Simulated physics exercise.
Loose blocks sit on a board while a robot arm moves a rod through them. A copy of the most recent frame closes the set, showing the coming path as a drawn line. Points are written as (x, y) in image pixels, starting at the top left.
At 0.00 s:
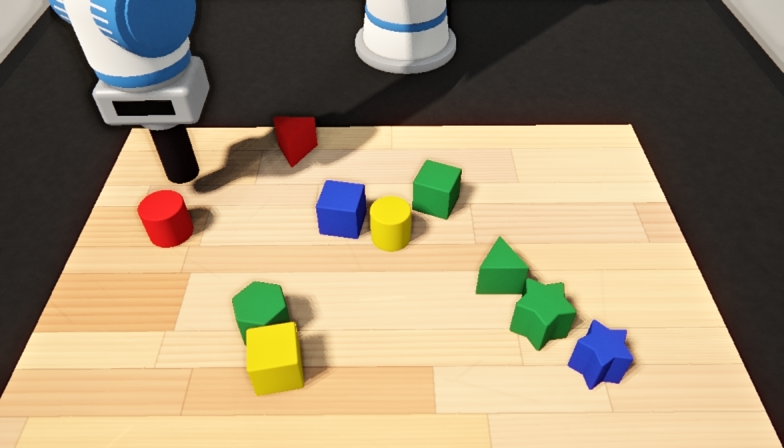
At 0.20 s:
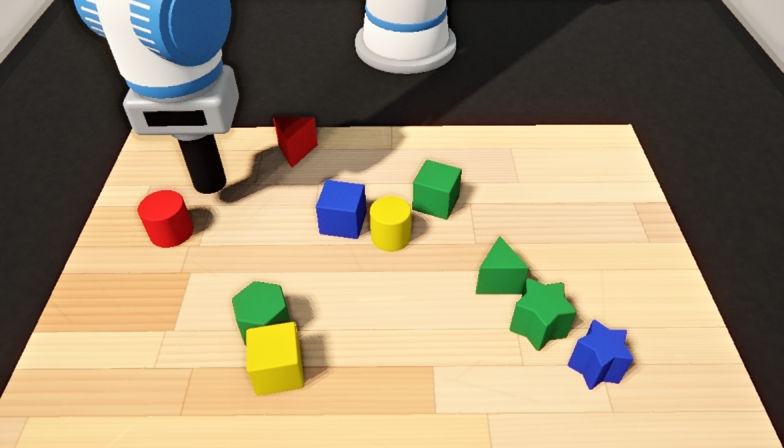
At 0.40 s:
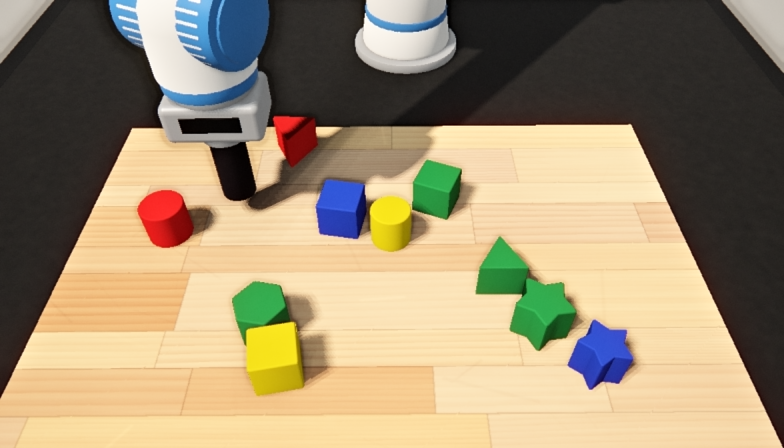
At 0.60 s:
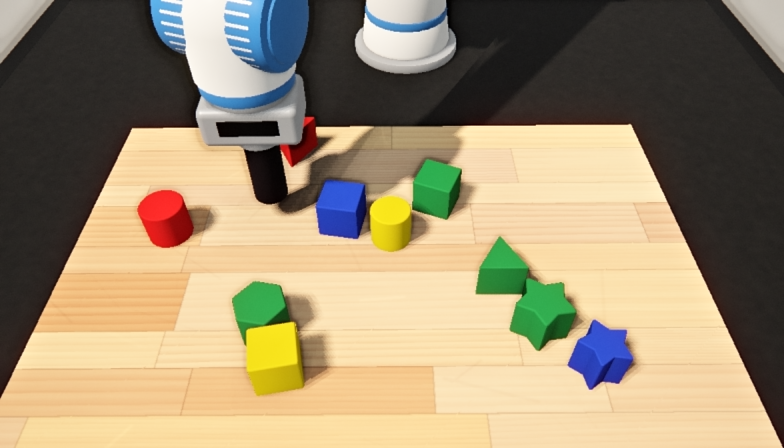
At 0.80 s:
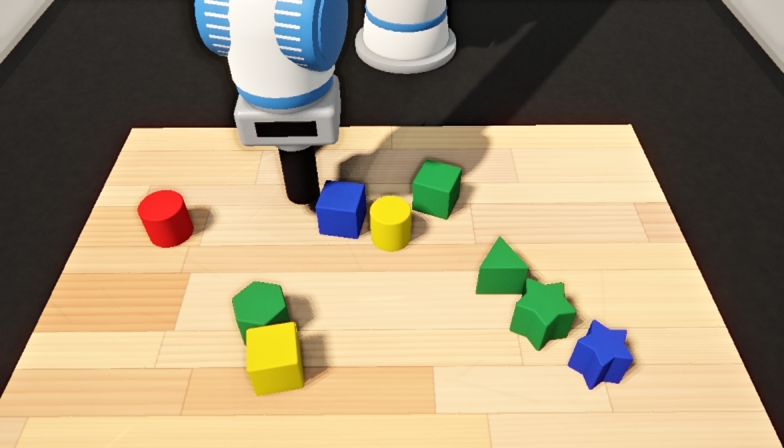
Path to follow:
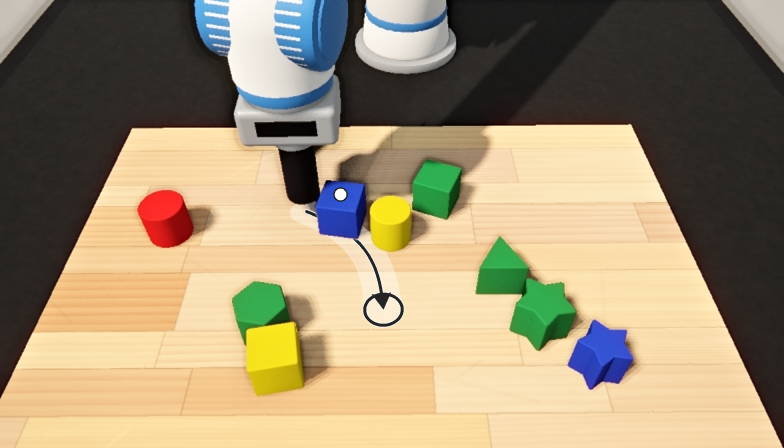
On a wooden board scattered with colored blocks, a robot arm moved its black rod steadily to the right, passing in front of a red block and coming up beside the blue cube, while the blocks stayed still.
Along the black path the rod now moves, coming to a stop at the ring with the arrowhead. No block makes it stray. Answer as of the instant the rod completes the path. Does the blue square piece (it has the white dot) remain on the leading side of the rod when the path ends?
In short: No.
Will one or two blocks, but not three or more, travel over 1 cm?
I'd say yes.
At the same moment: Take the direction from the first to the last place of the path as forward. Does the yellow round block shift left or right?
It is displaced to the left.
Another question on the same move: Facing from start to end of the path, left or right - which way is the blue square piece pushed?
Towards the left-hand side.
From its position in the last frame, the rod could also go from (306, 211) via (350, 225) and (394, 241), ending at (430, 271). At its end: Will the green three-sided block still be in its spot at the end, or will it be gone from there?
By then it is displaced.
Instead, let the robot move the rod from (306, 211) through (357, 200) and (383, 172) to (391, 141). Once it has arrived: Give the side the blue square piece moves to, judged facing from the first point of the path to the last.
The shift goes right.
Path on the board, from (306, 211) through (346, 232) and (374, 265) to (383, 309); the dot is on the blue square piece.
What follows on the original path. One third of the way, rod at (345, 214); blue square piece at (382, 211); yellow round block at (423, 217).
Two thirds of the way, rod at (373, 248); blue square piece at (411, 227), turned 25° anticlockwise; yellow round block at (453, 221).
At the end, rod at (383, 292); blue square piece at (411, 227), turned 25° anticlockwise; yellow round block at (454, 221); green square piece in place.
